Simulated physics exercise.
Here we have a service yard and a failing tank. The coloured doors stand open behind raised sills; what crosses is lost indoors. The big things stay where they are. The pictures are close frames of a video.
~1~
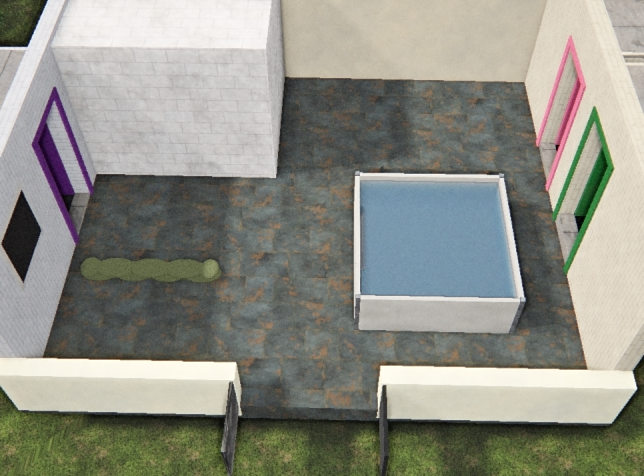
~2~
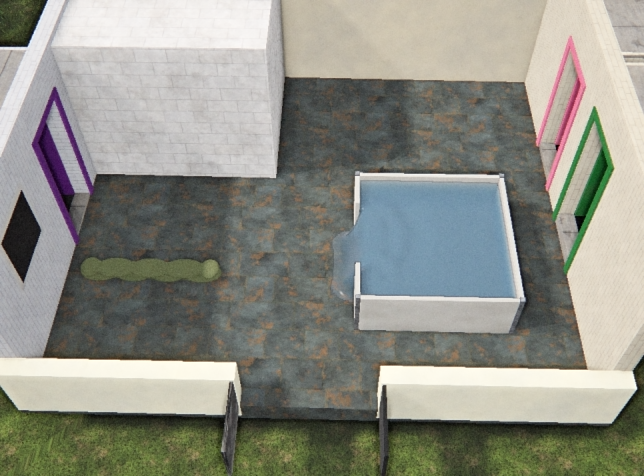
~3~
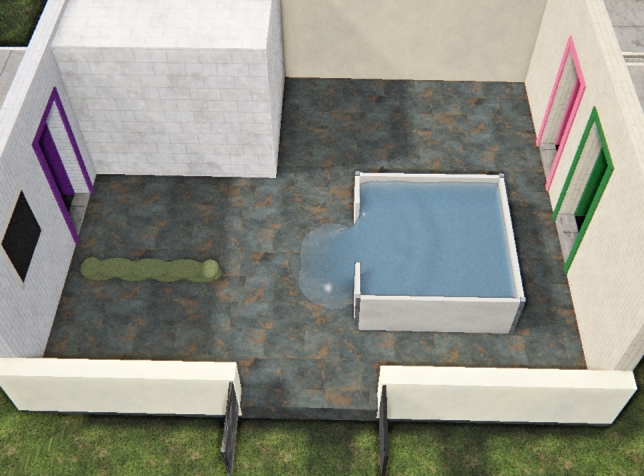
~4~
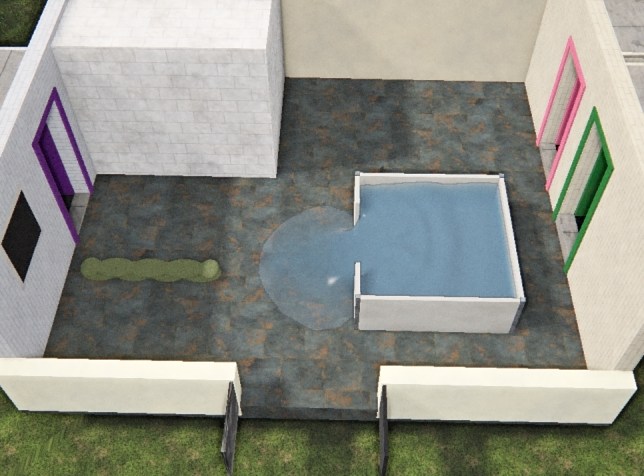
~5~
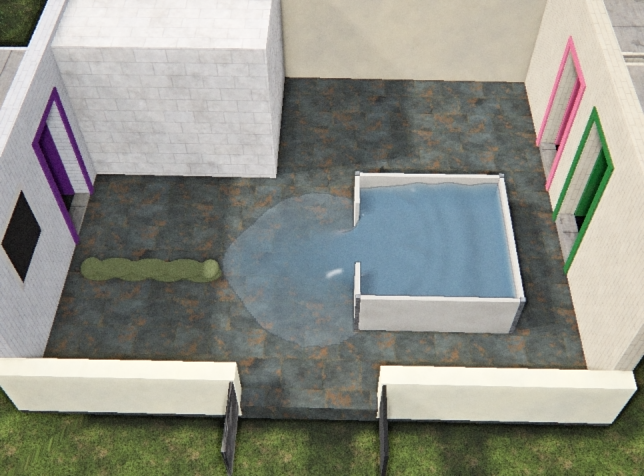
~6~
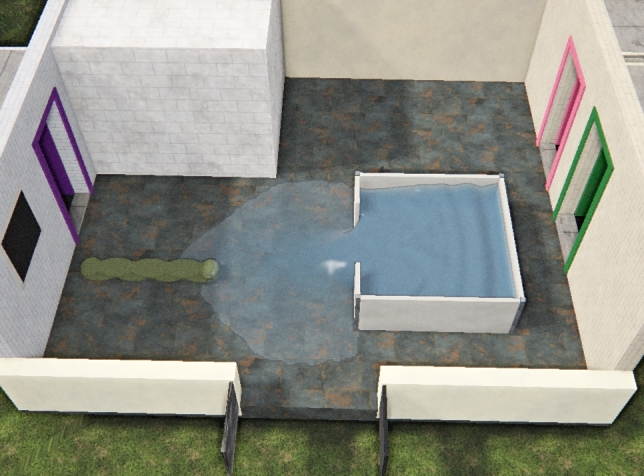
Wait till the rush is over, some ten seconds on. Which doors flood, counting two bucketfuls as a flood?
The green door admits no more than that; the purple door lets in a lot; the pink door admits no more than that.
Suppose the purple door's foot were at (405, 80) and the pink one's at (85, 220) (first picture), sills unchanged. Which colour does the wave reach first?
The door marked pink.
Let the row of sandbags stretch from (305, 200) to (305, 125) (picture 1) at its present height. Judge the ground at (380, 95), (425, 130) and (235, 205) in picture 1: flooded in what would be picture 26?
One after the other: Clear, clear, covered.
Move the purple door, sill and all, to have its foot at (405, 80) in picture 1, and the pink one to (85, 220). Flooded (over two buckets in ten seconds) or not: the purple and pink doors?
Then: The purple door is under, the pink door floods.
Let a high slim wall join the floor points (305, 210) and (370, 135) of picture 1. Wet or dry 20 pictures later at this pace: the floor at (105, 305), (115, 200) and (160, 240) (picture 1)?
As listed: Covered, awash, flooded.
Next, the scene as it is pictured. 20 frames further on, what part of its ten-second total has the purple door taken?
About 45 per cent.
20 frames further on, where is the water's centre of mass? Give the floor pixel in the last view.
Near (292, 266).
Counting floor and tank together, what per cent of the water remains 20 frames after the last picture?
Near 92 in a hundred.
A moment on, water covers 35 % of the floor; the green door not reached, the purple door wet at the sill, nothing in, the pink door not reached.
Next, water covers 40 % of the floor; the green door not reached, the purple door over two buckets in, the pink door not reached.
Then, water covers 40 % of the floor; the green door not reached, the purple door far over two buckets in, the pink door not reached.
Later, water covers 50 % of the floor; the green door not reached, the purple door far over two buckets in, the pink door not reached.
In the end, water covers 90 % of the floor; the green door wet at the sill, nothing in, the purple door far over two buckets in, the pink door wet at the sill, nothing in.
